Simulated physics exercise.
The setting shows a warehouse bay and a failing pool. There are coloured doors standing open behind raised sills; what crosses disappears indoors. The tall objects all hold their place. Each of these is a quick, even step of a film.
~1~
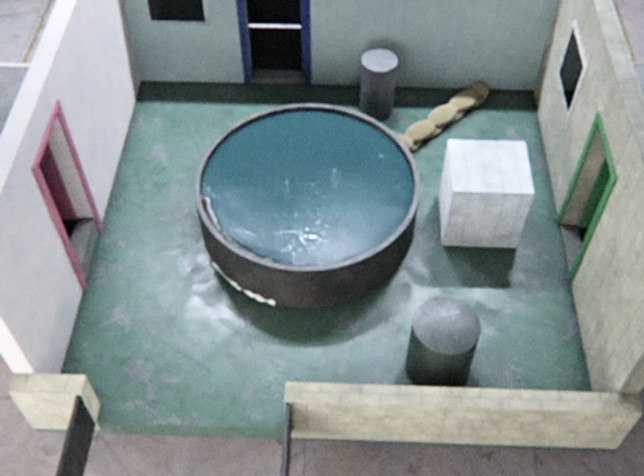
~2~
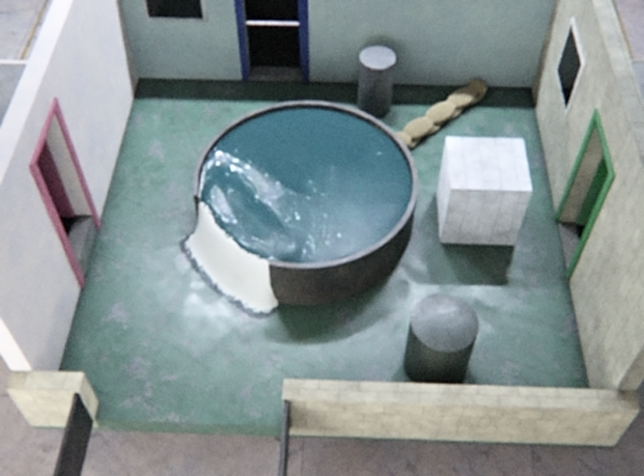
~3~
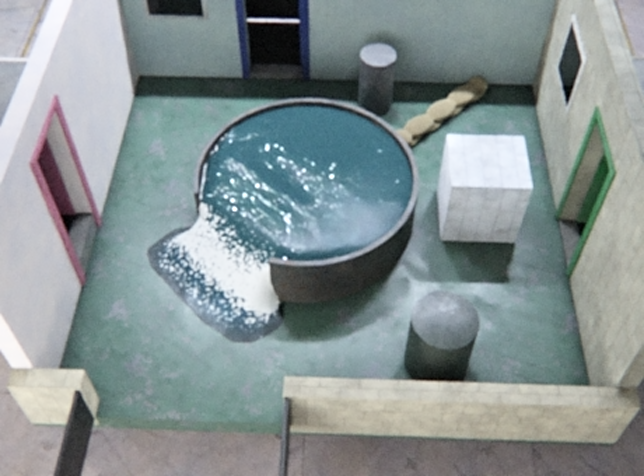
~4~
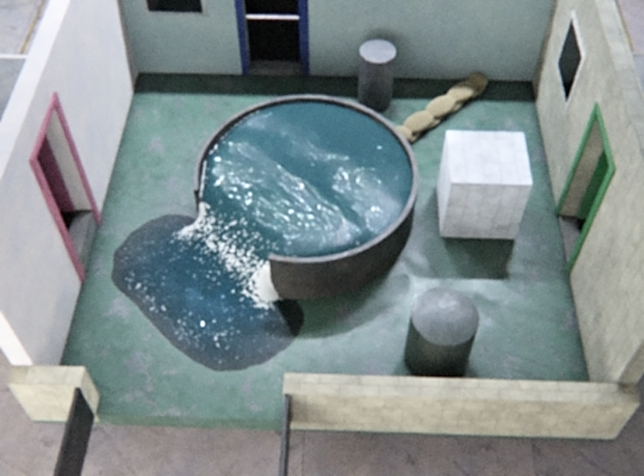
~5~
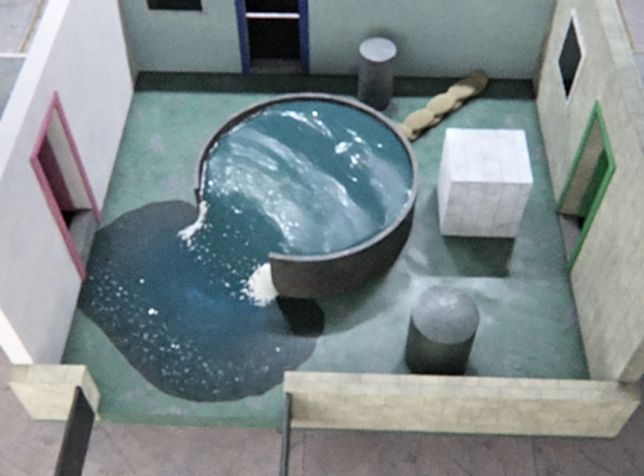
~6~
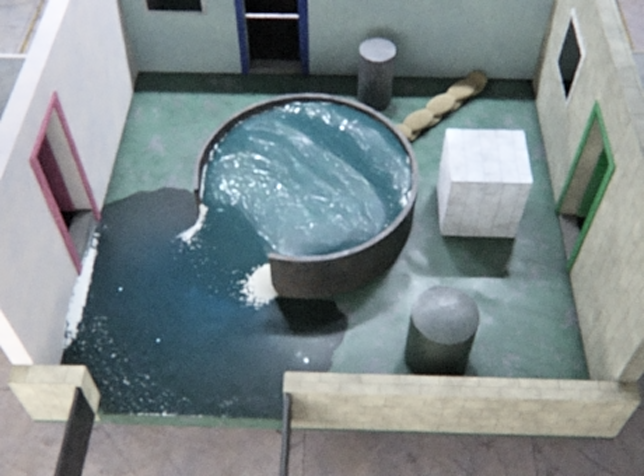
In a warehouse bay with coloured doors standing open, a round pool sits whole and still before its front-left side gives way and white water bursts through the gap. The water spreads in a widening dark sheet across the green floor, reaching the left wall and the front opening while the tall objects stay put.
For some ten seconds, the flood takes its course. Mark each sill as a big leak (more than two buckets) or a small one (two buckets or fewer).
Pink door: Small; green door: Small; blue door: Small.
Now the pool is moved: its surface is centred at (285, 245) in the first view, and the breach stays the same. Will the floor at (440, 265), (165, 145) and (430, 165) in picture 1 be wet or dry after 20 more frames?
Result: Spared; inundated; spared.
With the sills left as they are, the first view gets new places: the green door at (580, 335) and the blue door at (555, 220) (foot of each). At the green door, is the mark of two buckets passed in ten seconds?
From what I can tell, the green door does not reach it.
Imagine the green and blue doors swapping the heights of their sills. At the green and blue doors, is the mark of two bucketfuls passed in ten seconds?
Green door: Admits less; blue door: Admits more.
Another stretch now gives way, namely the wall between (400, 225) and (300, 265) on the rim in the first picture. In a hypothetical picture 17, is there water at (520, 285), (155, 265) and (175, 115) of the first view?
Point by point: Soaked; unwetted; unwetted.
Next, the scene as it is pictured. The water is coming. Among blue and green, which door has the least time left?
The blue-painted one.
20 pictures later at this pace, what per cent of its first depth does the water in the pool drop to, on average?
Roughly 42 %.
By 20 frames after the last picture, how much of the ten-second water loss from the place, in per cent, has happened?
My estimate is roughly 45 percent.
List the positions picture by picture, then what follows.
In the first picture, the pool at (308, 184) is whole and still.
In the second picture, the front is at (275, 303), out from the gap at (226, 262).
In the third picture, the front is at (250, 335), out from the gap at (226, 260).
In the fourth picture, water pours out at (226, 258) and has run to (237, 364).
In the fifth picture, the front is at (80, 294), out from the gap at (227, 257).
In the sixth picture, water pours out at (227, 257) and has run to a hidden place.
A moment on, water covers 25 % of the floor; the pink door wet at the sill, nothing in, the green door not reached, the blue door not reached.
Next, water covers 30 % of the floor; the pink door under two buckets in, the green door not reached, the blue door not reached.
Then, water covers 40 % of the floor; the pink door under two buckets in, the green door not reached, the blue door not reached.
Later, water covers 55 % of the floor; the pink door under two buckets in, the green door not reached, the blue door wet at the sill, nothing in.
In the end, water covers 60 % of the floor; the pink door under two buckets in, the green door not reached, the blue door under two buckets in.
